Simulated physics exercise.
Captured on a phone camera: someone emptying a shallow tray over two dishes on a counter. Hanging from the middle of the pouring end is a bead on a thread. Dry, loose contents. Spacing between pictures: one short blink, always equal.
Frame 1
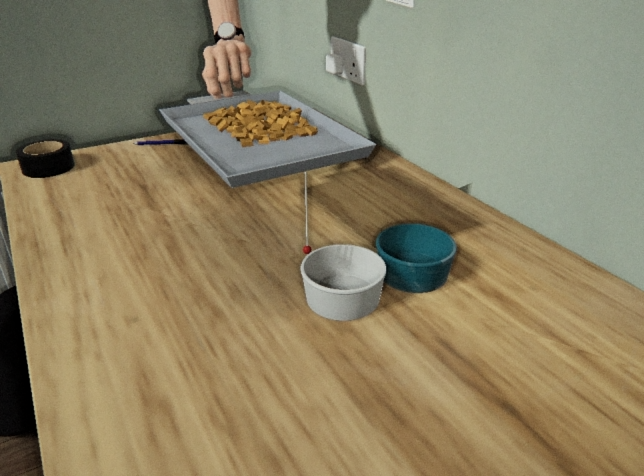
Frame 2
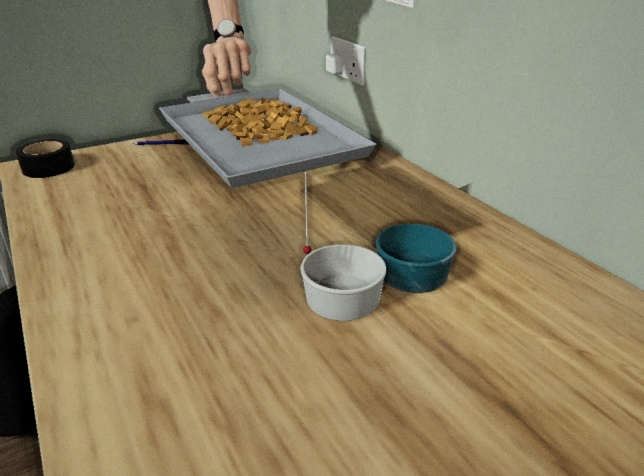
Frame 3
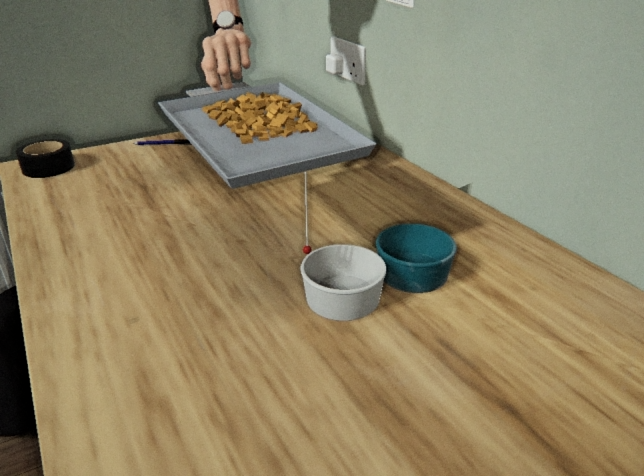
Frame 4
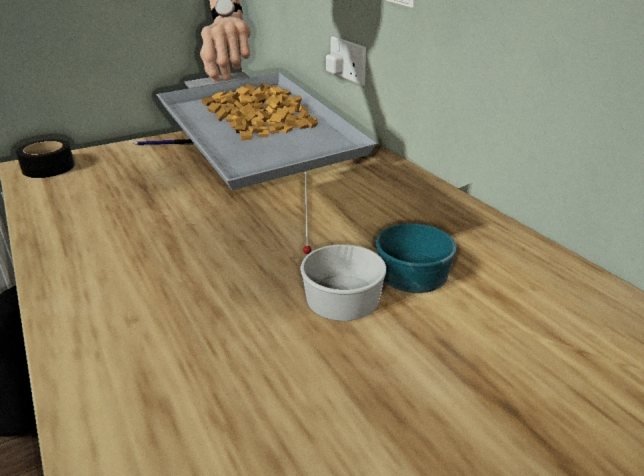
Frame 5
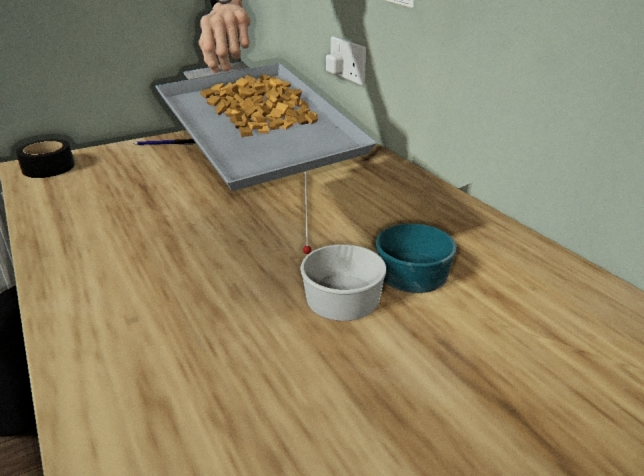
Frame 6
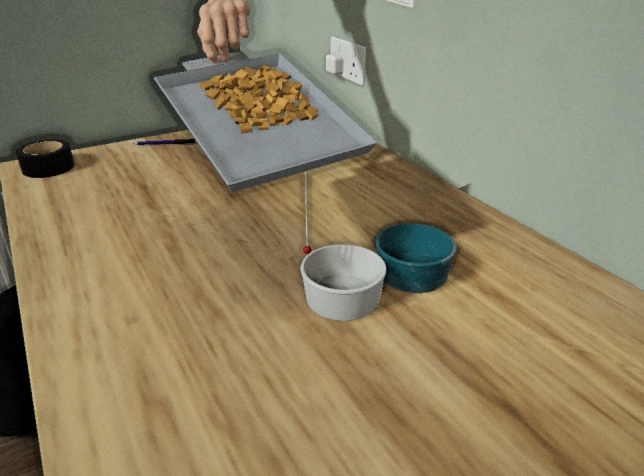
A shallow gray tray of orange-brown cereal squares, held by a hand at its far end above a white dish and a teal dish, tilts gradually as the hand raises that end, while the bead on a thread hangs still.
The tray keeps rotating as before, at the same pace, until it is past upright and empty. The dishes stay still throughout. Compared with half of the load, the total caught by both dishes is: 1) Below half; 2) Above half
Answer: 1.
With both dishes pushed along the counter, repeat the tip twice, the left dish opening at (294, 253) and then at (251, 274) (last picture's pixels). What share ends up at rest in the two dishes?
You'd get 0 in a hundred first and 40 in a hundred after that.
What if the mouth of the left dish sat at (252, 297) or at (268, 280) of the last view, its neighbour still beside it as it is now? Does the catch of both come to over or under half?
For the two tries in order: Exceeding half, exceeding half.
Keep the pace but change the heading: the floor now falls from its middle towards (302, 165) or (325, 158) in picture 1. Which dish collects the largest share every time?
Well, the one to the left comes out on top first, then the one to the left.
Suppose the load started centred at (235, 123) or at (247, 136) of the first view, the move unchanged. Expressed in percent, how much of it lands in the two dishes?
Roughly 10 and 10 percent, in that order.
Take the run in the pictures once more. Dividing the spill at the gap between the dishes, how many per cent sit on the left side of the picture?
Looks to be around 90 per cent of the spill.
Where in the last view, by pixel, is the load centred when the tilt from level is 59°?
Look close to (271, 175) in the last picture.
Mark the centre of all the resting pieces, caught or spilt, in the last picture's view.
About pixel (278, 322).
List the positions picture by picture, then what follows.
Corners of the pouring end at (231, 173) and (369, 143), level; middle of the load at (258, 119), cereal squares; left dish at (365, 301); right dish at (439, 274); bead on its thread at (307, 250), in the first frame.
Corners of the pouring end at (231, 174) and (369, 143), level; middle of the load at (258, 118), in the second frame.
Corners of the pouring end at (231, 175) and (369, 143), tipped barely, lowest at the left corner; middle of the load at (258, 114), in the third frame.
Corners of the pouring end at (231, 176) and (369, 142), tipped a little, lowest at the left corner; middle of the load at (258, 107), in the fourth frame.
Corners of the pouring end at (232, 178) and (369, 141), tipped a little, lowest at the left corner; middle of the load at (257, 101), in the fifth frame.
Corners of the pouring end at (232, 179) and (370, 141), tipped a little, lowest at the left corner; middle of the load at (257, 94); left dish at (365, 301); right dish at (439, 274), in the sixth frame.
Soon after the last picture, tray tipped steeply; most on the tray; a stray few in the left dish; a small part outside both; about a quarter in the air.
A little later, tray tipped right over; a small part on the tray; about a quarter in the left dish; about two thirds outside both; a small part in the air.
Later still, tray tipped past a quarter turn; about a quarter in the left dish; most outside both.
At rest, tray tipped past a quarter turn; about a quarter in the left dish; none in the right dish; most outside both.
